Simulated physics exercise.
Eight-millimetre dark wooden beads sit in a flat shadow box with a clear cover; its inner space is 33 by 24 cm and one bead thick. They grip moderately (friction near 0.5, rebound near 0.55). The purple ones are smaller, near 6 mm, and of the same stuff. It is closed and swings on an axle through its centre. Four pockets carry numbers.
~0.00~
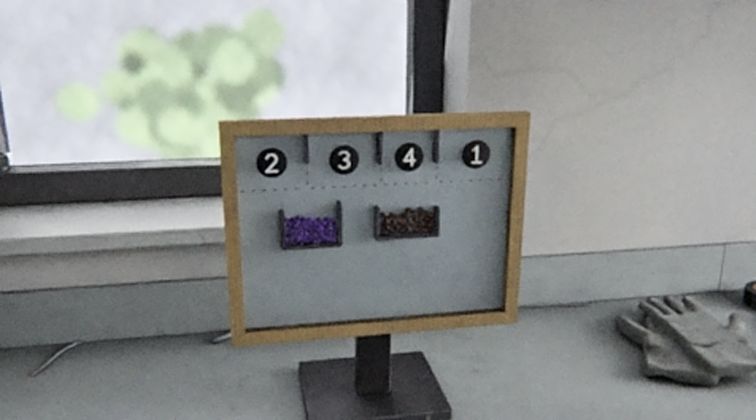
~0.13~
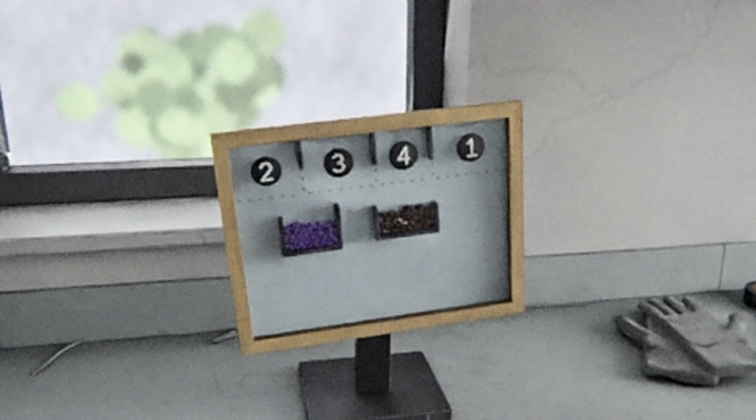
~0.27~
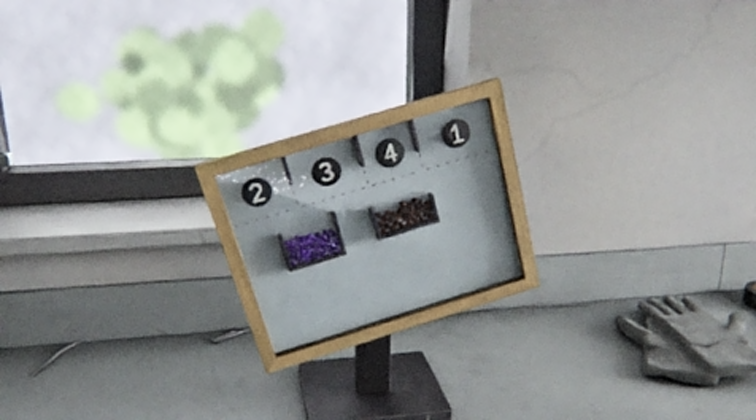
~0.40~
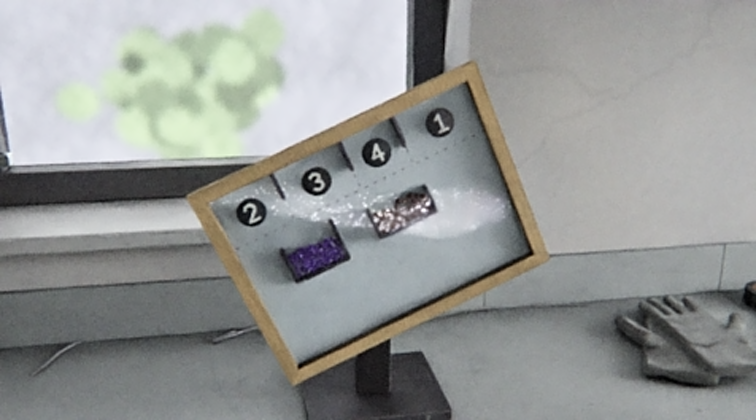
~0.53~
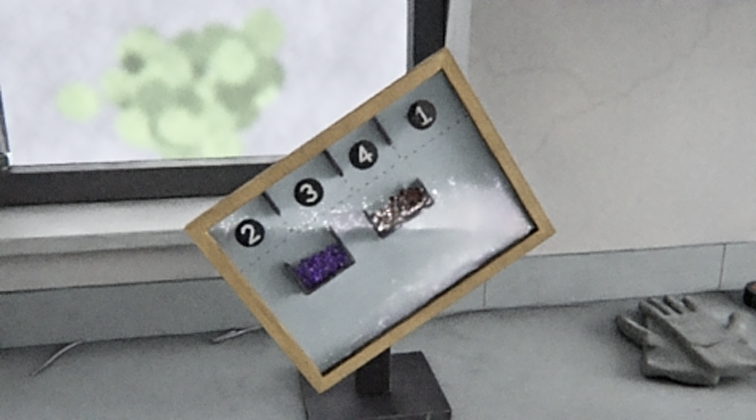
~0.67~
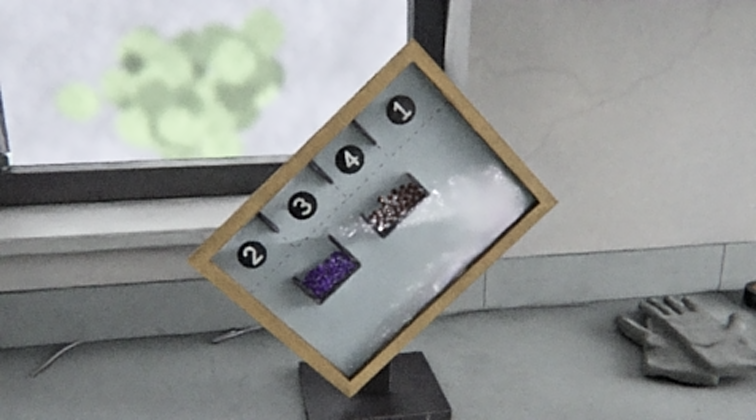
To begin with, a wood-framed display panel stands level on a dark stand, with numbered discs along its top and purple and dark brown beads in two small trays. The panel then turns steadily anticlockwise to a steep slant, its right side rising, while both bead groups stay in their trays.
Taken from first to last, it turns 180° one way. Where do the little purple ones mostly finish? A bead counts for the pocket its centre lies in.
Answer: 2.
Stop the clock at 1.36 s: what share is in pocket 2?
About 5 per cent.
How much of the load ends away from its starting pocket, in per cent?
Some 100 per cent.
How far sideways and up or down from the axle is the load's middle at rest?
Some 12 cm right and 10 cm below.
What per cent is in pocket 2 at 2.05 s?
About 70 per cent.
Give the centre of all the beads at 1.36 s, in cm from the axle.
About 2 cm left and 7 cm below.
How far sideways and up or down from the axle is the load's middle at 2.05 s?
About 5 cm right and 15 cm below.
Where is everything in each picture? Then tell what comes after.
In the first picture, level; about 90 beads; beads' middle (345, 227); highest (408, 211); no. 1 (476, 154), no. 2 (272, 163), no. 3 (344, 160), no. 4 (409, 157).
In the second picture, turned 4° anticlockwise; beads' middle (345, 230); highest (419, 207).
In the third picture, turned 14° anticlockwise; beads' middle (345, 235); highest (414, 201); wall ends (290, 182), (362, 165), (418, 150), (371, 209) to (431, 195), (280, 236) to (333, 214).
In the fourth picture, turned 24° anticlockwise; beads' middle (346, 240); highest (410, 196).
In the fifth picture, turned 33° anticlockwise; beads' middle (348, 245); highest (417, 190).
In the sixth picture, turned 43° anticlockwise; beads' middle (351, 250); highest (410, 186); no. 1 (401, 110), no. 2 (252, 255), no. 3 (303, 206), no. 4 (350, 160).
After 1.36 s, it stands 93° anticlockwise; the beads' middle is 2 cm left of and 7 cm below the centre; no. 2, 5 %, no. 3, 5 %; small ones, no. 2, 5 %.
After 2.05 s, it stands 143° anticlockwise; the beads' middle is 5 cm right of and 15 cm below the centre; no. 2, 70 %, no. 3, 15 %; small ones, no. 2, 85 %.
After 2.64 s, it stands 180° anticlockwise; the beads' middle is 13 cm right of and 9 cm below the centre; no. 2, 75 %, no. 3, 15 %; small ones, no. 2, 90 %.
At rest by 3.5 s, it stands 180° anticlockwise; no. 1, 0 %, no. 2, 85 %, no. 3, 15 %, no. 4, 0 %; small ones, no. 2, 100 %.
